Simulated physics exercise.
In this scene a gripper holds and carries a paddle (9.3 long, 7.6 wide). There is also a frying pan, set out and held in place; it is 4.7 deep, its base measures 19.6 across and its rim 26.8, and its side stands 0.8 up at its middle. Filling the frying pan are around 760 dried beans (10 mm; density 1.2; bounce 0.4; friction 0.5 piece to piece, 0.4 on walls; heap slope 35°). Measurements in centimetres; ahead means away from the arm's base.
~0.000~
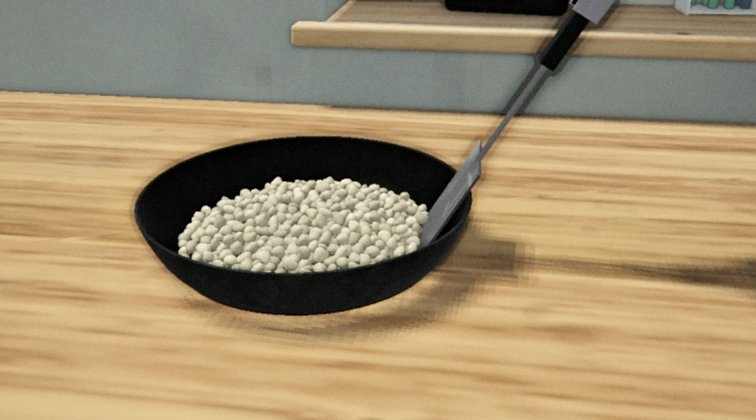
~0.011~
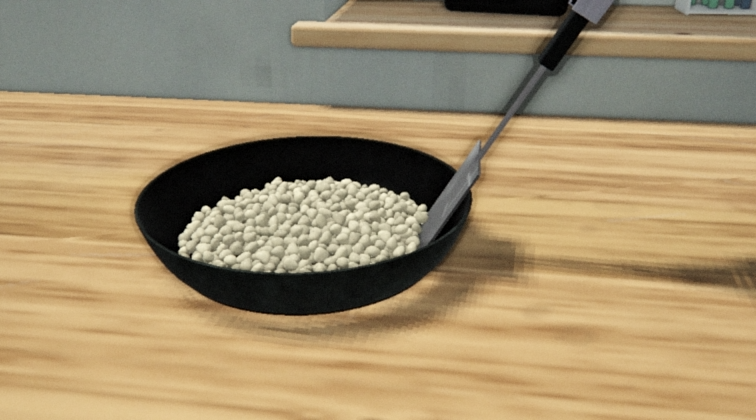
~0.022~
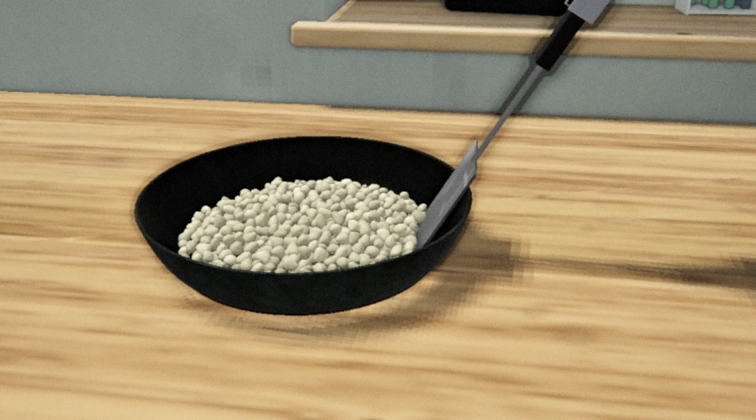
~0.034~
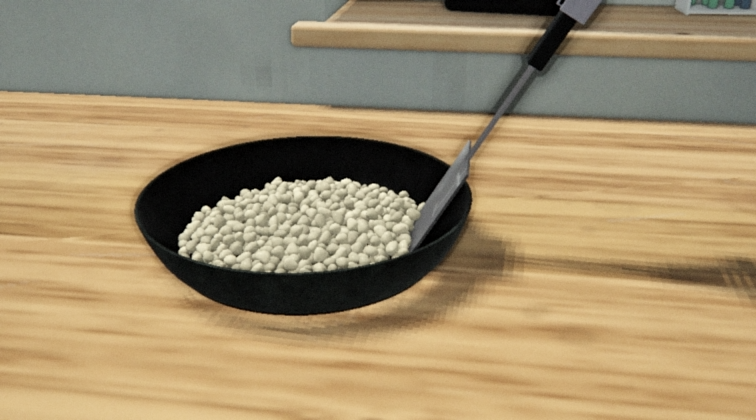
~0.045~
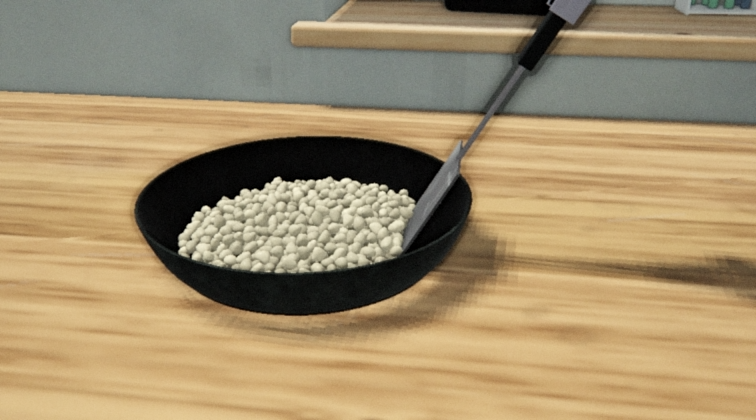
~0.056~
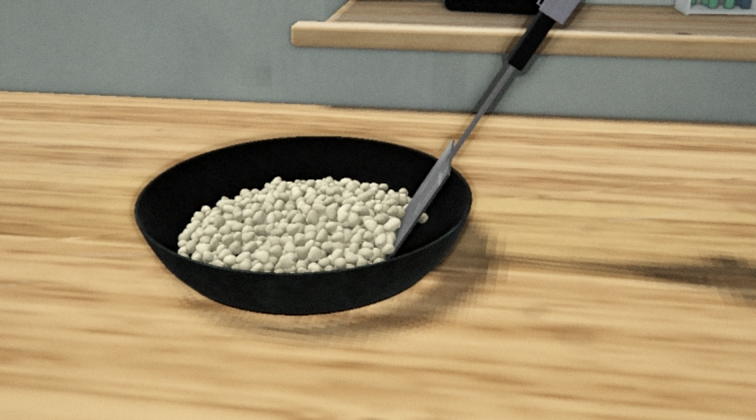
The clip opens on a black frying pan heaped with pale dried beans on a wooden surface, a grey paddle slanting into its right side. The paddle slides a short way left against the beans, and a few end up to its right, while the pan stays still.
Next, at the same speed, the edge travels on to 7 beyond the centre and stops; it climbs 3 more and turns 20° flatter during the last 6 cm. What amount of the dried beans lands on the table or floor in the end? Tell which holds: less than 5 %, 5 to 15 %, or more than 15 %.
What holds is less than 5 %.
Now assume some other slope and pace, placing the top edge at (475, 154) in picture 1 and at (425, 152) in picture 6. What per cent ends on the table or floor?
My guess would be close to 10 per cent.
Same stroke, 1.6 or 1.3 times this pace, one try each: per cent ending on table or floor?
Try one about 5 %, try two about 0 %.
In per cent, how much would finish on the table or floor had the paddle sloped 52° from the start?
My guess is close to 0 per cent.
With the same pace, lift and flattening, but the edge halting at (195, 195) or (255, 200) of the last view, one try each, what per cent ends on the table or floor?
About 10 and 0 per cent.
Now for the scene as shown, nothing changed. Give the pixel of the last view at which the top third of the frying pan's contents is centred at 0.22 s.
(234, 208).
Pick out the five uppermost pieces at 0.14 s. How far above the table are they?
Somewhere around 4 centimetres high.
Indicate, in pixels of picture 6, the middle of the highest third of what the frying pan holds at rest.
Around (203, 203).
After 0.14 s, sloping 60°, highest piece 4 above the table; 756 in the frying pan.
After 0.22 s, sloping 53°, highest piece 5 above the table; 756 in the frying pan.
After 0.46 s, sloping 40°, highest piece 6 above the table; 755 in the frying pan, 1 on the table or floor.
After 1.51 s, sloping 40°, highest piece 6 above the table; 755 in the frying pan, 1 on the table or floor.
In the end, 755 in the frying pan, 1 on the table or floor. That is 0 % on the table or floor.
